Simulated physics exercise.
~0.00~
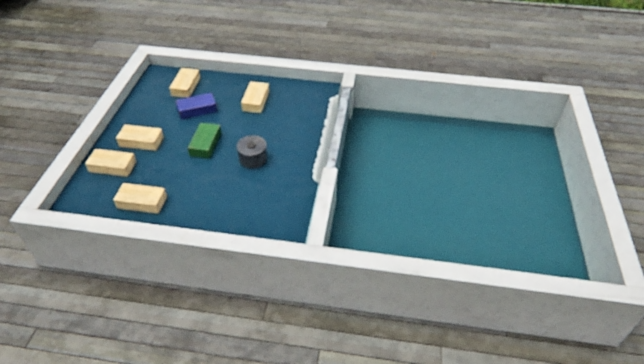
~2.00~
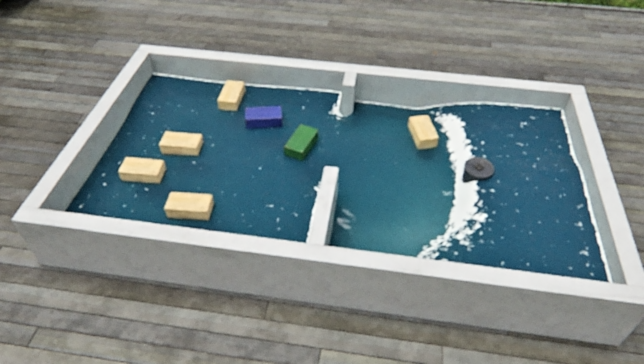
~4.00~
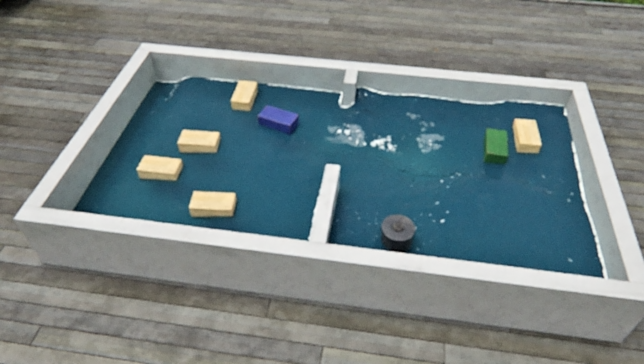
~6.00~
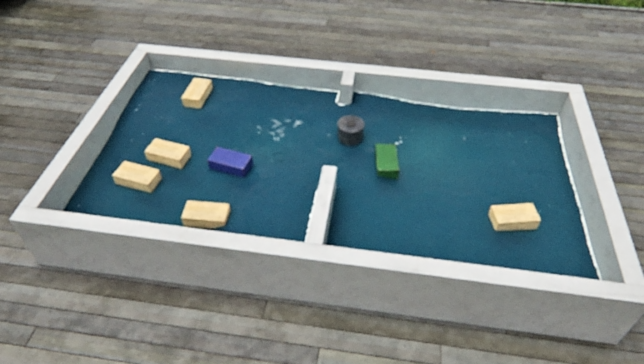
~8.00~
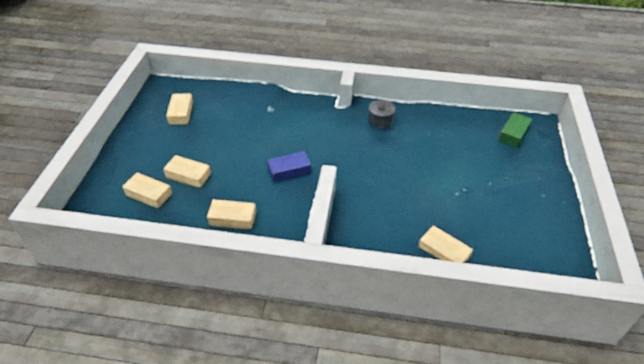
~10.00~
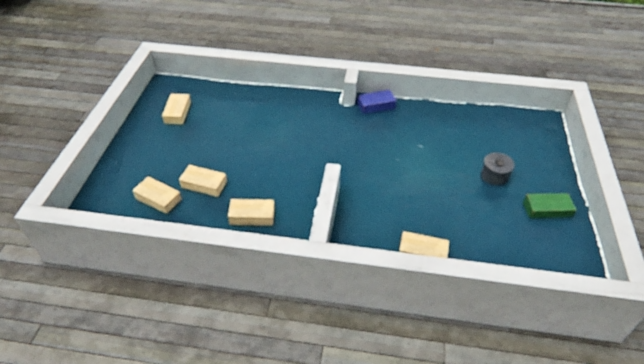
A divided basin's water surges right through a gap, carrying several floating blocks across.
